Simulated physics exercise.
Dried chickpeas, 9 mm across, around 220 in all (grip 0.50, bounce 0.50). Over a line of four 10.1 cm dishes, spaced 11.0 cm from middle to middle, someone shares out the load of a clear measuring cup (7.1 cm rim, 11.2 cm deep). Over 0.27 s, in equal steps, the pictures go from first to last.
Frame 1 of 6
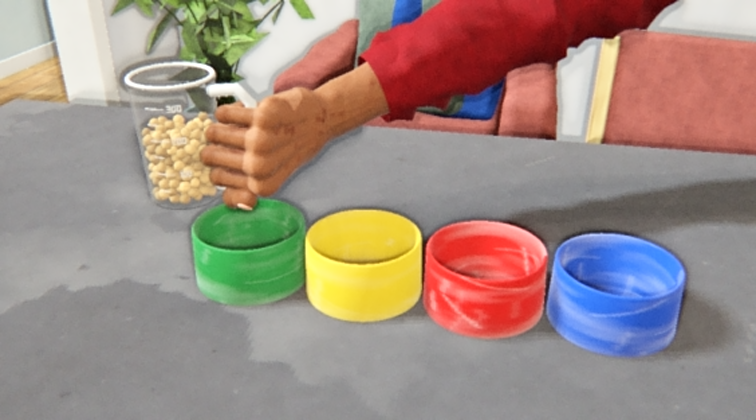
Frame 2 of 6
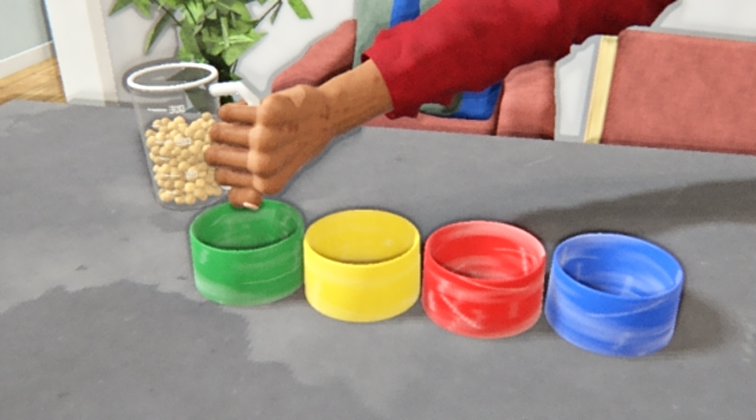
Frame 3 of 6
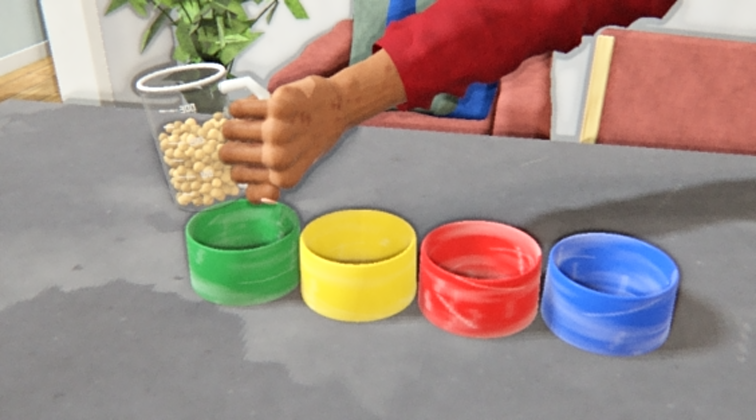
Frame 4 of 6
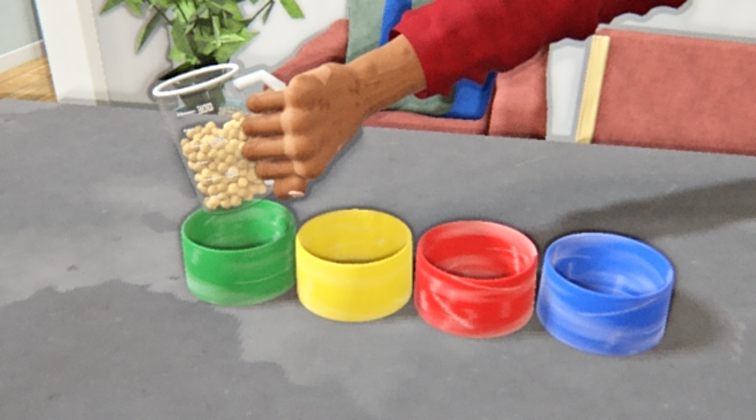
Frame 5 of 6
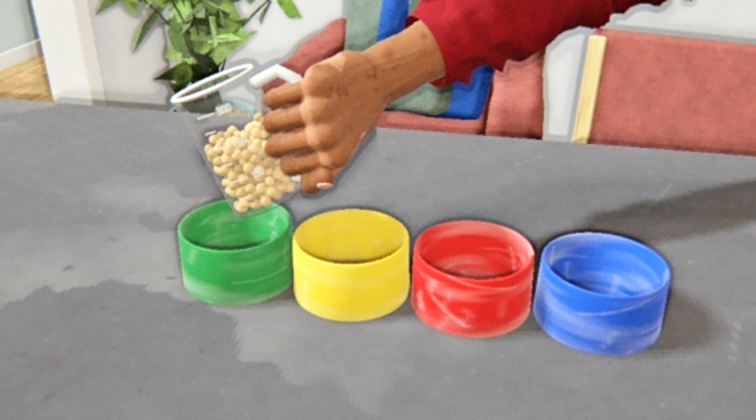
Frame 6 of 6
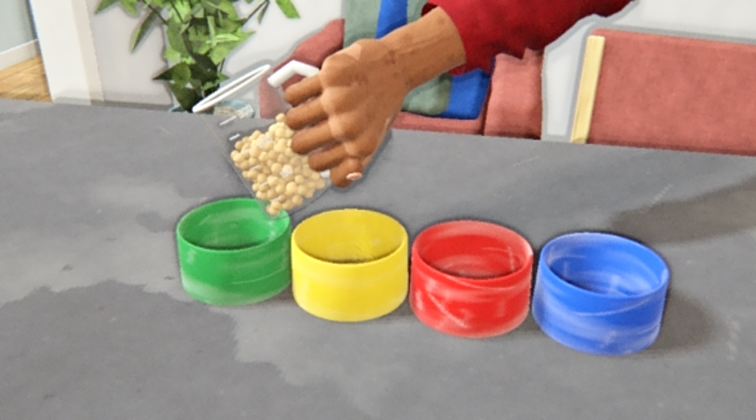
A hand in a red sleeve grips a clear measuring cup of dried chickpeas above a grey tabletop, seen from slightly above, with a leafy plant and reddish seating behind. Four open dishes, green, yellow, red and blue, stand in a row from left to right. The hand lifts the cup rightward, leaning it progressively over the green dish, while the view drifts very slightly right.
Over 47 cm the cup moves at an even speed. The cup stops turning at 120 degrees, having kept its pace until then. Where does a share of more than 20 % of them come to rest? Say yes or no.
Red: No, blue: Yes, green: No, yellow: No, counter: No.
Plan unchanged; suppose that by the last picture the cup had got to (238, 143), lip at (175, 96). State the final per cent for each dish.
Then red 10, blue 80, green 0, and yellow 0.
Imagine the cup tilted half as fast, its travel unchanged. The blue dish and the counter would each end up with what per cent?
In that case the blue dish gets 100 while the counter gets 0.
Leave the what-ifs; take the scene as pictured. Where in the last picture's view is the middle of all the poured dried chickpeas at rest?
Resting centre estimate: Around (599, 299).
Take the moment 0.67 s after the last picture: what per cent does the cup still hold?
95 %.
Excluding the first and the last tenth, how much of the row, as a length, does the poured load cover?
I'd put it at close to 6 cm.
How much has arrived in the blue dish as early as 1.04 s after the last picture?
Around 65 in a hundred by then.
Then, 0.40 s after the last picture, tilt 83 degrees; cup holds 100 %.
Then, 0.67 s after the last picture, tilt 118 degrees; cup holds 95 %, red 5 %.
Then, 1.04 s after the last picture, tilt 120 degrees; cup holds 30 %, red 5 %, blue 65 %.
In the end, red 5 %, blue 95 %, green 0 %, yellow 0 %, counter 0 %.
